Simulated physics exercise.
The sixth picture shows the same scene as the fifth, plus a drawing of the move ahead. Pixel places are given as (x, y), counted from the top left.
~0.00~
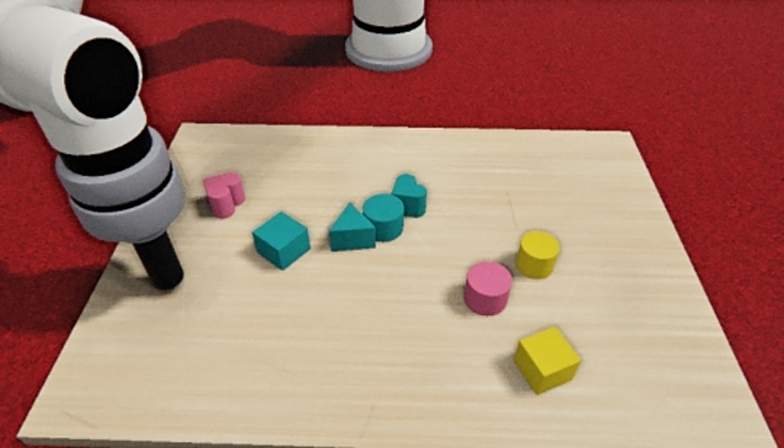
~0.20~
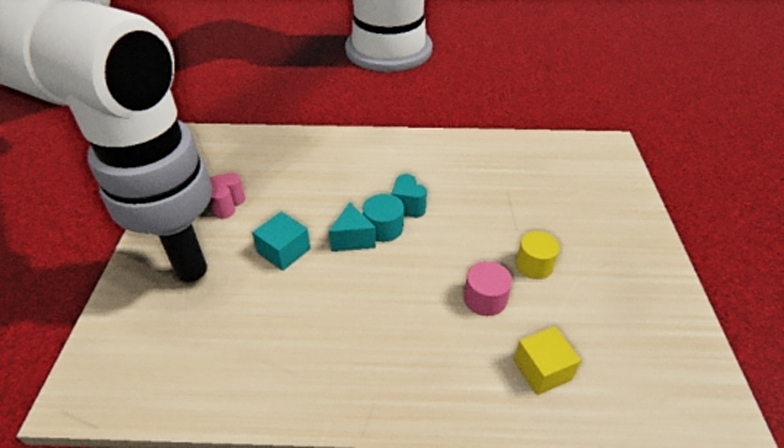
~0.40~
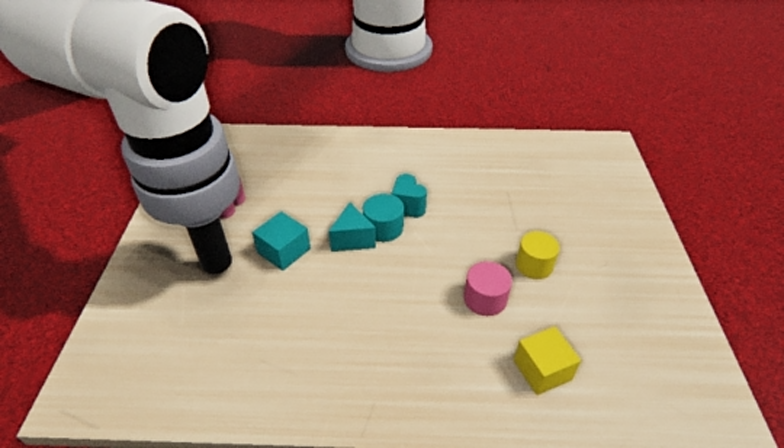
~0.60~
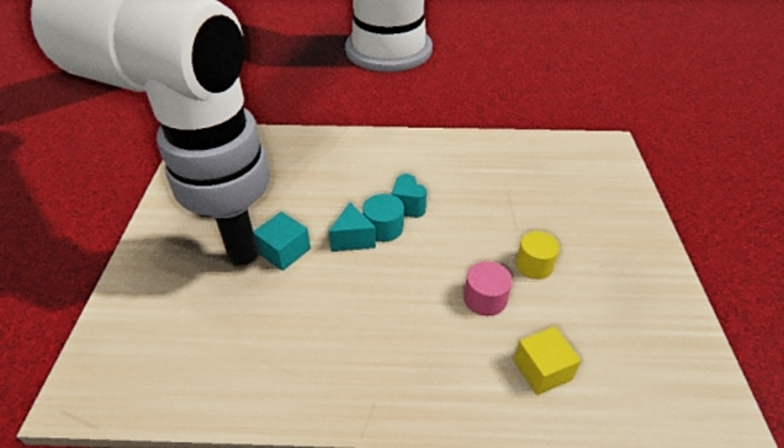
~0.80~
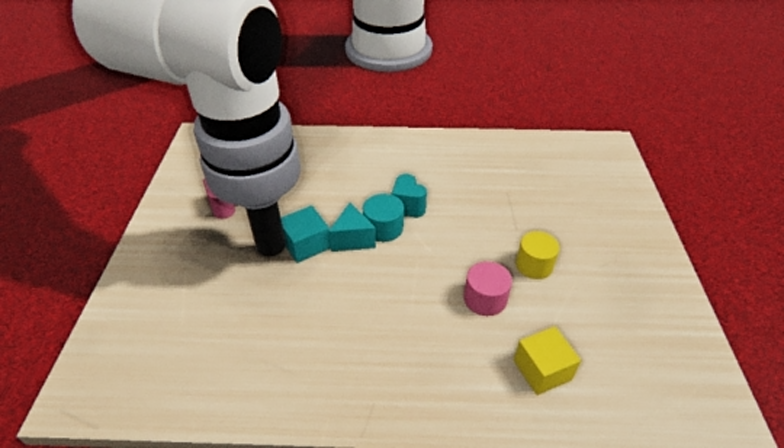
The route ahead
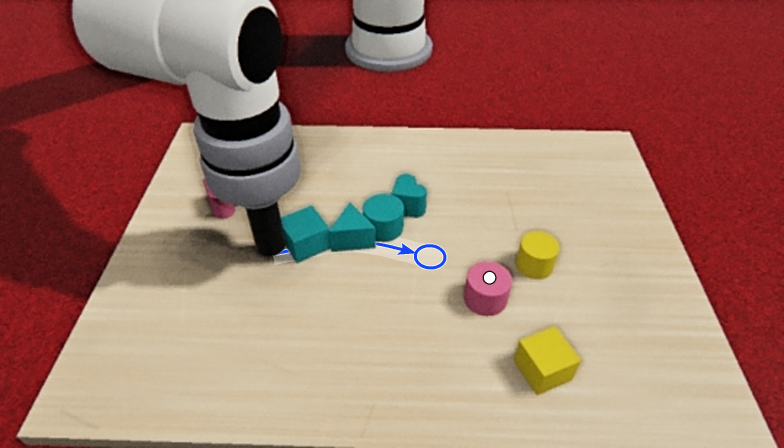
Robot arm moving right across a wooden board and pushing a turquoise cube up against a turquoise triangular block.
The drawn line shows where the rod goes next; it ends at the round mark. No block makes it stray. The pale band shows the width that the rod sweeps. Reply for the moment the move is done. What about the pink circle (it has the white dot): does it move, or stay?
It leaves its spot.
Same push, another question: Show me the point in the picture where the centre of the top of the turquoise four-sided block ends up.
I'd say the turquoise four-sided block ends with its top centre at (467, 245).
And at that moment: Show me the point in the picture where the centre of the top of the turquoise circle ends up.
Pixel (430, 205).
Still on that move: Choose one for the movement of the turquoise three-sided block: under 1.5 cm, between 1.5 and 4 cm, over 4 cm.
Displaced more than 4 cm.
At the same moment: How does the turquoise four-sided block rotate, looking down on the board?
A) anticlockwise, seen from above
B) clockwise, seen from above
B (clockwise, seen from above)
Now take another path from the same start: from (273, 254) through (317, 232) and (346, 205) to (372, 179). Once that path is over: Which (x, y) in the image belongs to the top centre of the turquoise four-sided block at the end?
Near (352, 217).
The line goes from (273, 254) by way of (326, 244) and (379, 244) to (430, 257); the dot is on the pink circle.
On the path given first. One third of the way, rod at (326, 237); turquoise four-sided block at (361, 223), turned 50° clockwise; turquoise three-sided block at (392, 233); turquoise circle at (404, 205).
Two thirds of the way, rod at (379, 237); turquoise four-sided block at (412, 232), turned 65° clockwise; turquoise three-sided block at (441, 248); turquoise circle at (427, 205).
At the end, rod at (431, 250); turquoise four-sided block at (467, 245), turned 55° clockwise; turquoise three-sided block at (500, 258); turquoise circle at (430, 205); pink circle at (507, 288).
